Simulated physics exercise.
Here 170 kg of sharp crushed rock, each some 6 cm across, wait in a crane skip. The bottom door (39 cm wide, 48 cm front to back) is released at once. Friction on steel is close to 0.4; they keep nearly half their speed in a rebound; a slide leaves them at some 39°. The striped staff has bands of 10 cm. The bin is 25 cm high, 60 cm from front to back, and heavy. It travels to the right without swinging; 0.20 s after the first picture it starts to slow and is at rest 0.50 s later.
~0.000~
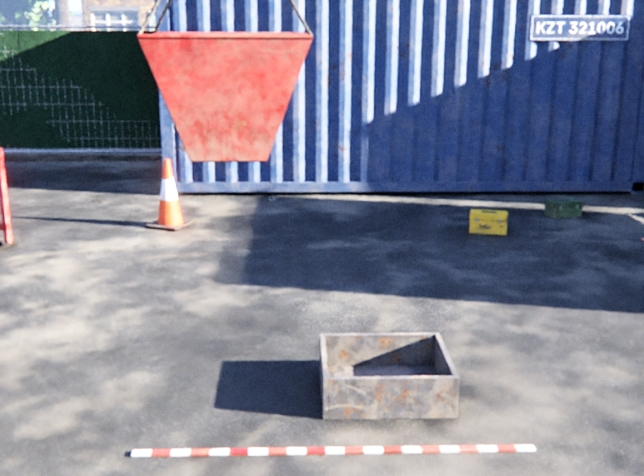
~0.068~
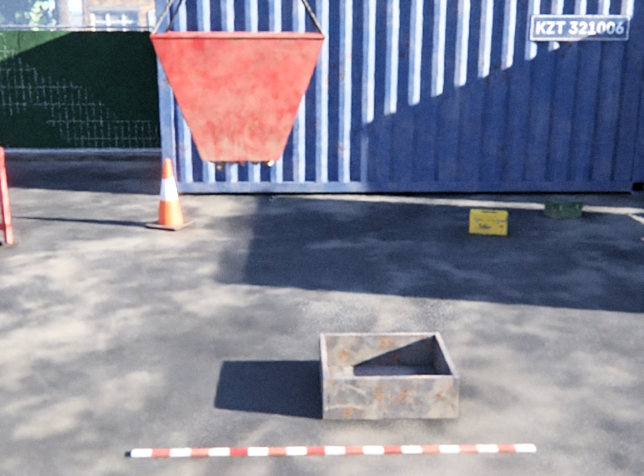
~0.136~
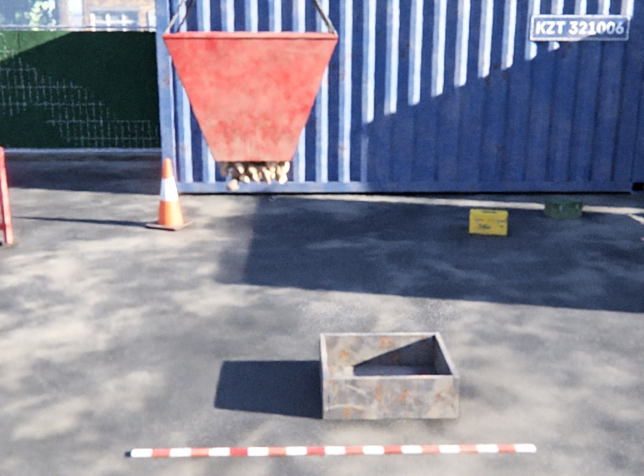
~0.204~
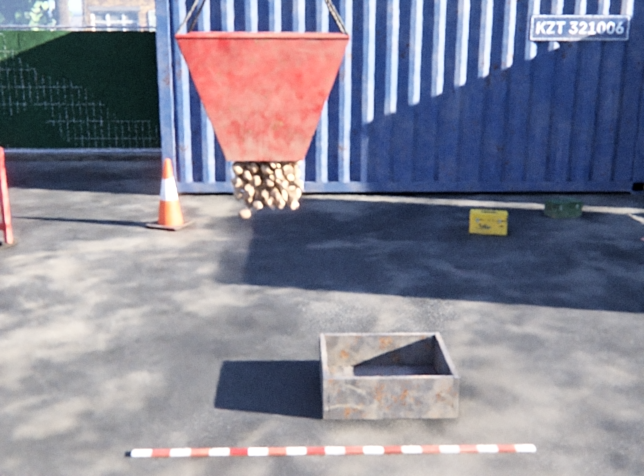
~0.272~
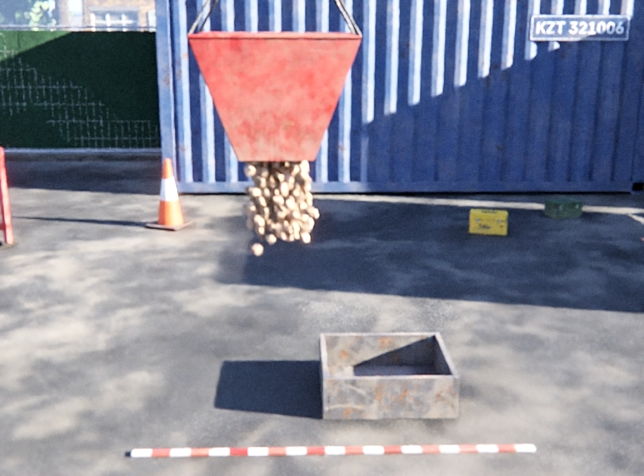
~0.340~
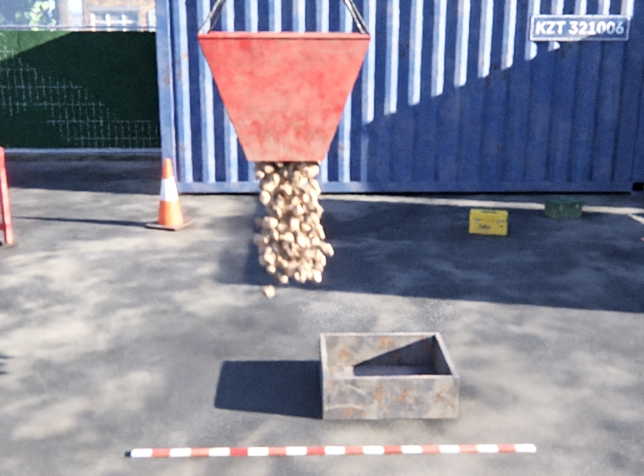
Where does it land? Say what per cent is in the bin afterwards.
Close to 51 in a hundred.
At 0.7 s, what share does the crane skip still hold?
It holds some 0 per cent.
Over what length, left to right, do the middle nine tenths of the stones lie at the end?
Roughly 120 cm.
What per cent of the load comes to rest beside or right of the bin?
Near 5 in a hundred.
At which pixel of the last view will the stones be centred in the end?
Near (334, 382).
After 0.7 s, 1 % in the crane skip, 52 % falling or lying left of the bin, 47 % falling or lying in the bin, 1 % falling or lying beside or right of the bin; the stones farthest right are at (408, 374).
After 1.1 s, 0 % in the crane skip, 46 % falling or lying left of the bin, 51 % falling or lying in the bin, 3 % falling or lying beside or right of the bin; the stones farthest right are at (441, 373).
After 1.7 s, 0 % in the crane skip, 46 % falling or lying left of the bin, 51 % falling or lying in the bin, 3 % falling or lying beside or right of the bin; the stones farthest right are at (448, 370).
After 2.6 s, 0 % in the crane skip, 46 % falling or lying left of the bin, 51 % falling or lying in the bin, 3 % falling or lying beside or right of the bin; the stones farthest right are at (448, 370).
After 4.5 s, 0 % in the crane skip, 46 % left of the bin, 51 % in the bin, 3 % beside or right of the bin; the stones farthest right are at (448, 370).
